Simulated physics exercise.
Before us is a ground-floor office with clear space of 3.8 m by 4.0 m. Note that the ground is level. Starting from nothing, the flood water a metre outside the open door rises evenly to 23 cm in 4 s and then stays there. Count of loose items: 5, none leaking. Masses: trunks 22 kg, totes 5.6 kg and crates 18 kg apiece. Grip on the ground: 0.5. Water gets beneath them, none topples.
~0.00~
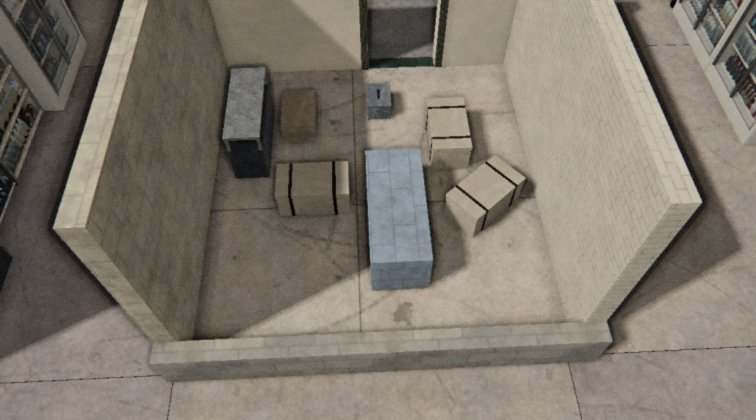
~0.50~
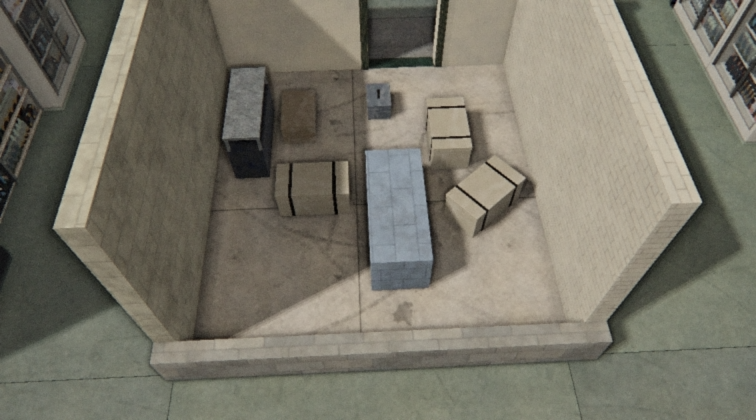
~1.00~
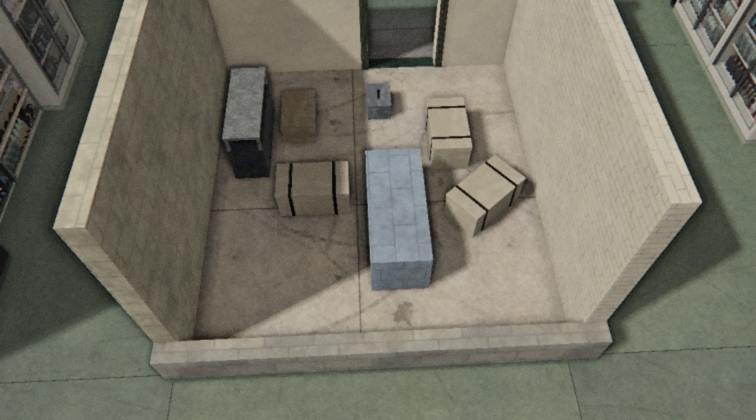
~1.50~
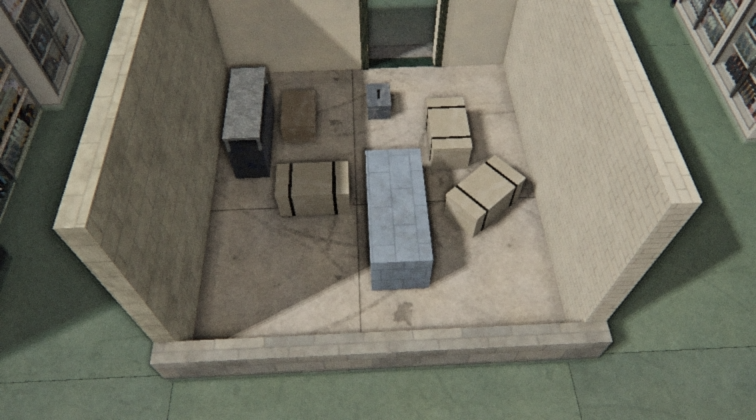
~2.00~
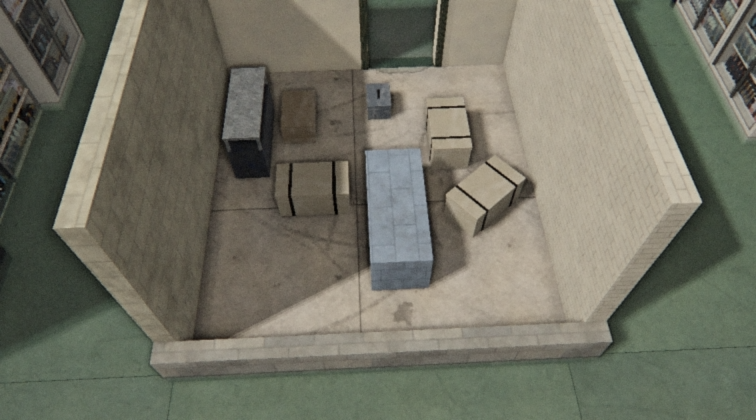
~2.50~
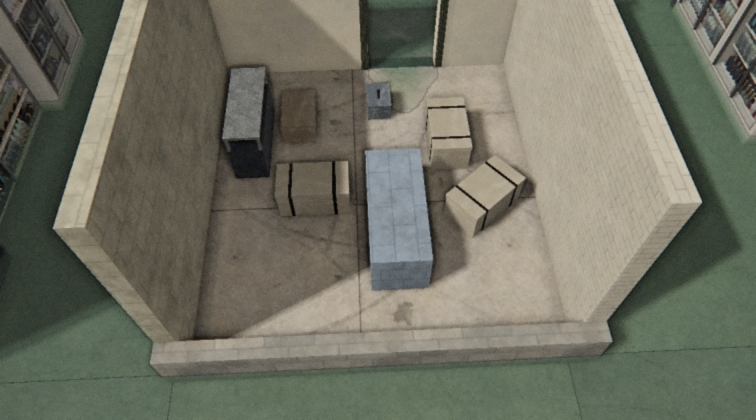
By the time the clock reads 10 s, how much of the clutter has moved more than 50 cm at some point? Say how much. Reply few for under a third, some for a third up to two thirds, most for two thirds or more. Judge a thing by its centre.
Most.
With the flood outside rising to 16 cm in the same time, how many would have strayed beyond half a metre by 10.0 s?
The count would be 2.
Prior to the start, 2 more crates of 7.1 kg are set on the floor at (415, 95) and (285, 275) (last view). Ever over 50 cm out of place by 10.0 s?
Note: Item 1 above threshold; item 2 below threshold.
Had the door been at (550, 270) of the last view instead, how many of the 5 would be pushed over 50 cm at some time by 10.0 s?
0.
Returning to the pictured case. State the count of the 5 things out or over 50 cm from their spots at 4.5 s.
By that point, 1.
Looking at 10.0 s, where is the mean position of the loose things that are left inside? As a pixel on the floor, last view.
The average lands around (331, 258).
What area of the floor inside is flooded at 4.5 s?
About 5.0 m2.
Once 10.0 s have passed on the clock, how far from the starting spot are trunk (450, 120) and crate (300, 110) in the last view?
Shifts: 200 cm / 0 cm.
After 3.5 s 0 of 5 are over 50 cm from their spots; 0 afloat.
After 4.5 s 1 of 5 are over 50 cm from their spots; 0 afloat.
After 7.0 s 4 of 5 are over 50 cm from their spots; 1 afloat.
After 10.0 s 4 of 5 are over 50 cm from their spots, and 4 have been at some point; 4 afloat.
